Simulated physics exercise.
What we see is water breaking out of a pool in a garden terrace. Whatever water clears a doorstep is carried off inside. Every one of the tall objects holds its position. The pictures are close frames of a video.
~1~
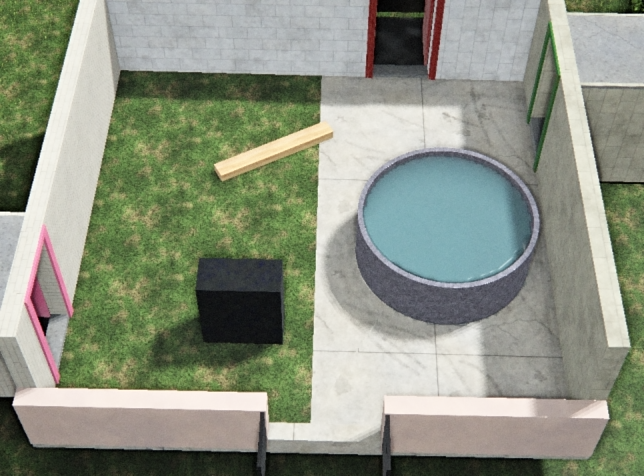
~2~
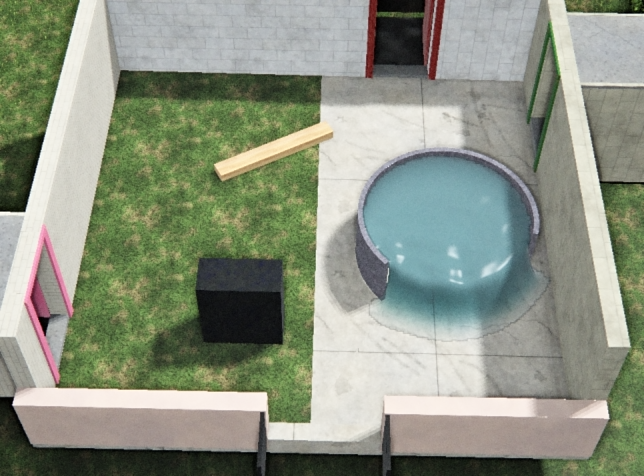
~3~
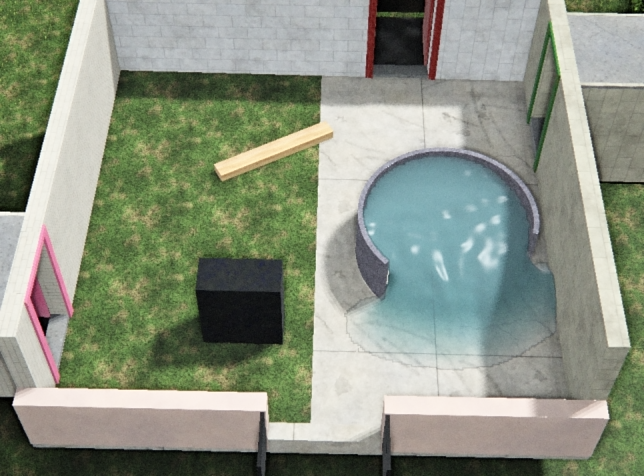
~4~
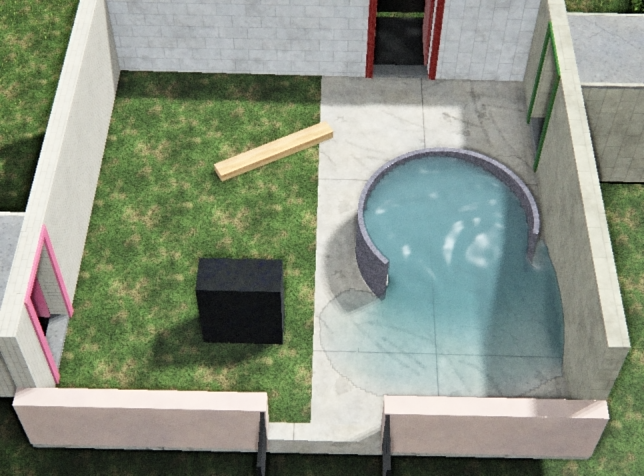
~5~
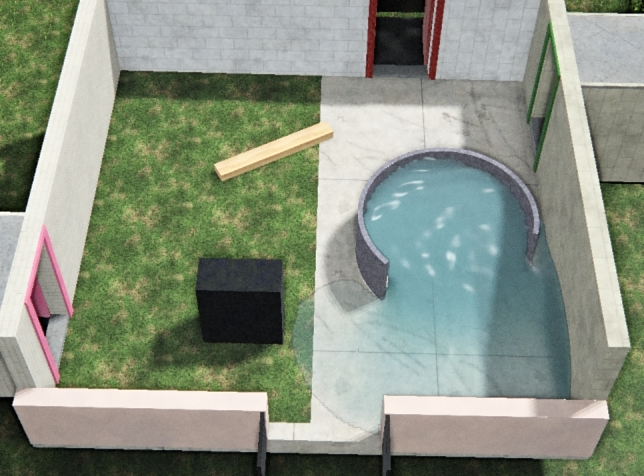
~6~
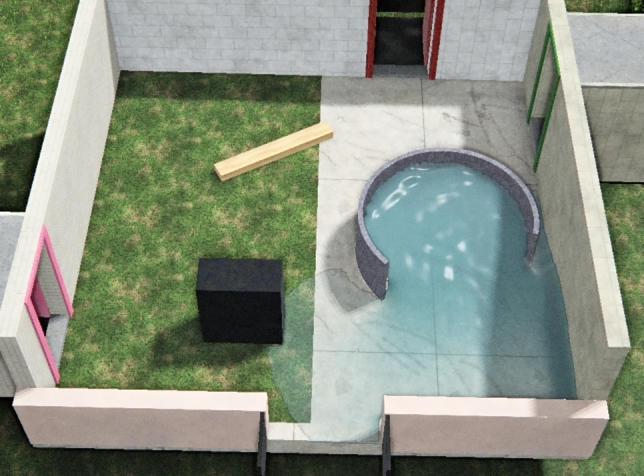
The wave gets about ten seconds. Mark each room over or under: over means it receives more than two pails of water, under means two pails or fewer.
Green door - under; pink door - over; red door - under.
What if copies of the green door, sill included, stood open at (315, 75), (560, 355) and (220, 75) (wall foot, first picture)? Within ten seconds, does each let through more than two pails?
Well, the first one doesn't reach it, the next overshoots, and the last doesn't reach it.
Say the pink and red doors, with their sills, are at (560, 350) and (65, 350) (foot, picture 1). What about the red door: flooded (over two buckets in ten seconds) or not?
The red door overflows.
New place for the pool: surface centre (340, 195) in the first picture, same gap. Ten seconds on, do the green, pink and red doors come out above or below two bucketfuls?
Lab note - green door never reaches it; pink door never reaches it; red door crosses the line.
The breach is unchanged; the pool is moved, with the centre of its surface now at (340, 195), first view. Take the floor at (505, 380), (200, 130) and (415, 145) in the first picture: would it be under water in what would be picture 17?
Result: Inundated; spared; spared.
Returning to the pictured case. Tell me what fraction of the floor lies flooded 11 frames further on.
Estimate: Near 30 %.
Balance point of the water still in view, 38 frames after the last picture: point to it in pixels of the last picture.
Centre: Close to (349, 283).
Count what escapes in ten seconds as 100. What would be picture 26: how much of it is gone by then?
Around 45 percent.
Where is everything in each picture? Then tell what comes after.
In the first frame, the round tank at (447, 218) is whole and still.
In the second frame, the front is at (375, 305), out from the gap at (470, 308).
In the third frame, water pours out at (470, 310) and has run to (353, 316).
In the fourth frame, water pours out at (470, 311) and has run to (326, 322).
In the fifth frame, water pours out at (469, 312) and has run to (302, 360).
In the sixth frame, the front is at a hidden place, out from the gap at (469, 312).
A moment on, water covers 25 % of the floor; the green door wet at the sill, nothing in, the pink door not reached, the red door not reached.
Next, water covers 30 % of the floor; the green door wet at the sill, nothing in, the pink door not reached, the red door not reached.
Then, water covers 50 % of the floor; the green door wet at the sill, nothing in, the pink door wet at the sill, nothing in, the red door wet at the sill, nothing in.
Later, water covers 80 % of the floor; the green door wet at the sill, nothing in, the pink door over two buckets in, the red door wet at the sill, nothing in.
In the end, water covers 95 % of the floor; the green door wet at the sill, nothing in, the pink door over two buckets in, the red door wet at the sill, nothing in.
